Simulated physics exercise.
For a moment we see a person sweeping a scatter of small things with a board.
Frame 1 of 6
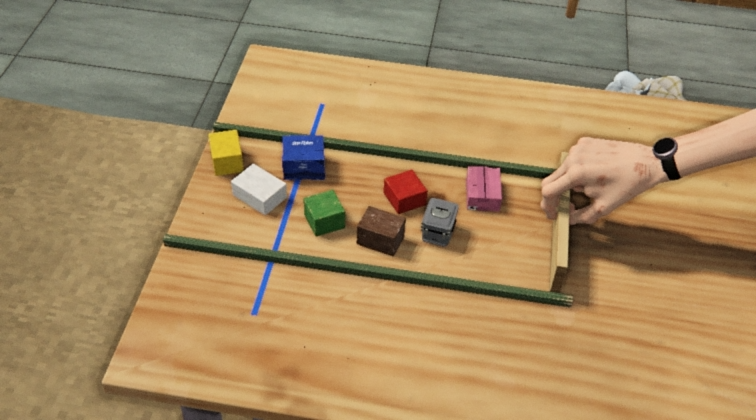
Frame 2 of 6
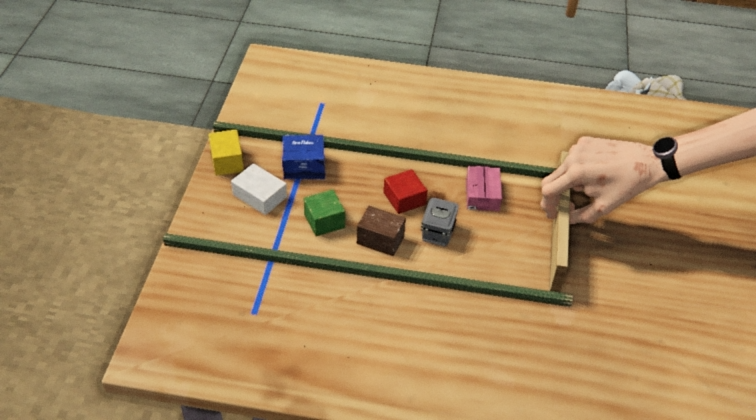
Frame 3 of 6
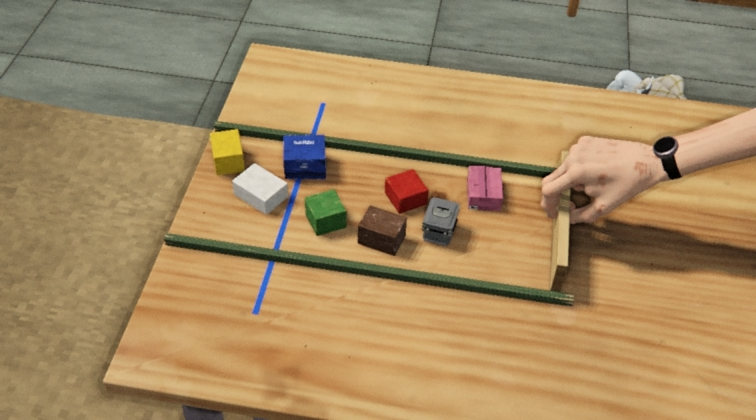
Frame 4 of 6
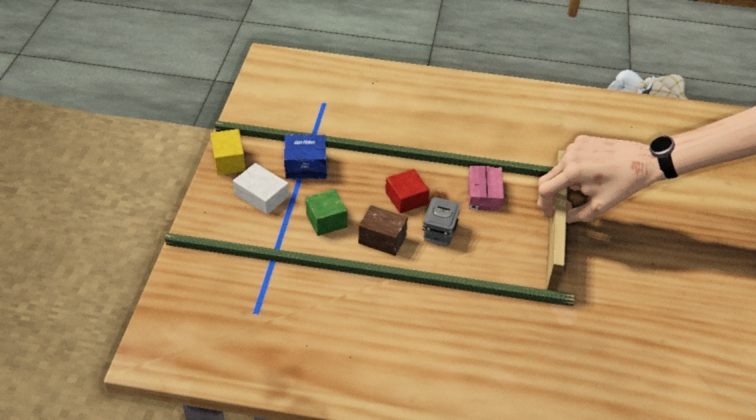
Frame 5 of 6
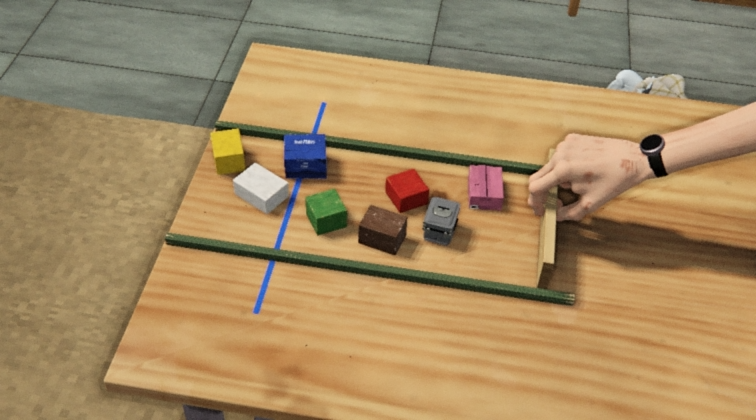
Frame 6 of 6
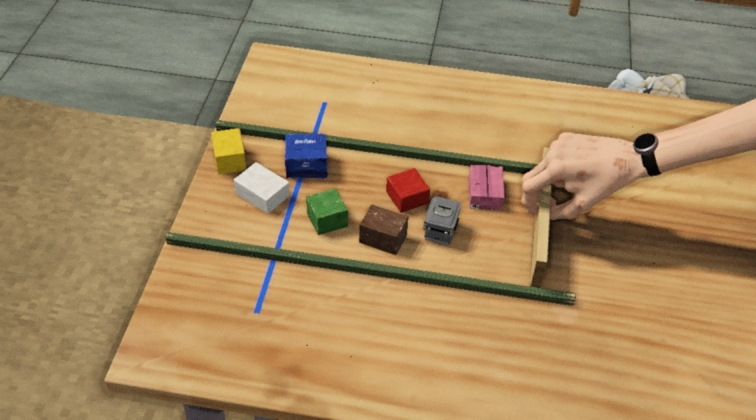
On a wooden table, a hand wearing a dark watch holds a small board upright between two green rails, then slides it slightly left toward eight scattered colored blocks, which stay still near a blue line.
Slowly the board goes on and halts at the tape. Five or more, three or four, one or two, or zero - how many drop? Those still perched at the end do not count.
Zero drop.
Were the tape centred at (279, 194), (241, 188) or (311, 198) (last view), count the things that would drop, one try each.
Down on the floor: 1, 3 and 0.
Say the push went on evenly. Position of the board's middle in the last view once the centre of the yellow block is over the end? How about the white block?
(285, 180) and (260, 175), more or less.
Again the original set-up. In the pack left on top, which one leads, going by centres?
It would be the yellow block, I'd say.
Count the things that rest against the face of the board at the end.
Count: 3.
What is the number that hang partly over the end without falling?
Count of overhanging things: 1.
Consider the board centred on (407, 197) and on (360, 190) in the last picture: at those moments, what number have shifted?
Tally: 5; 6.
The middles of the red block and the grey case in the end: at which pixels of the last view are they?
I'd put one at around (262, 173) and the other at around (277, 196).
Soon after, none off yet; yellow block at rest near (229, 151); white block at rest near (262, 188); blue box at rest near (306, 156).
In the end, the number that fall off is zero.
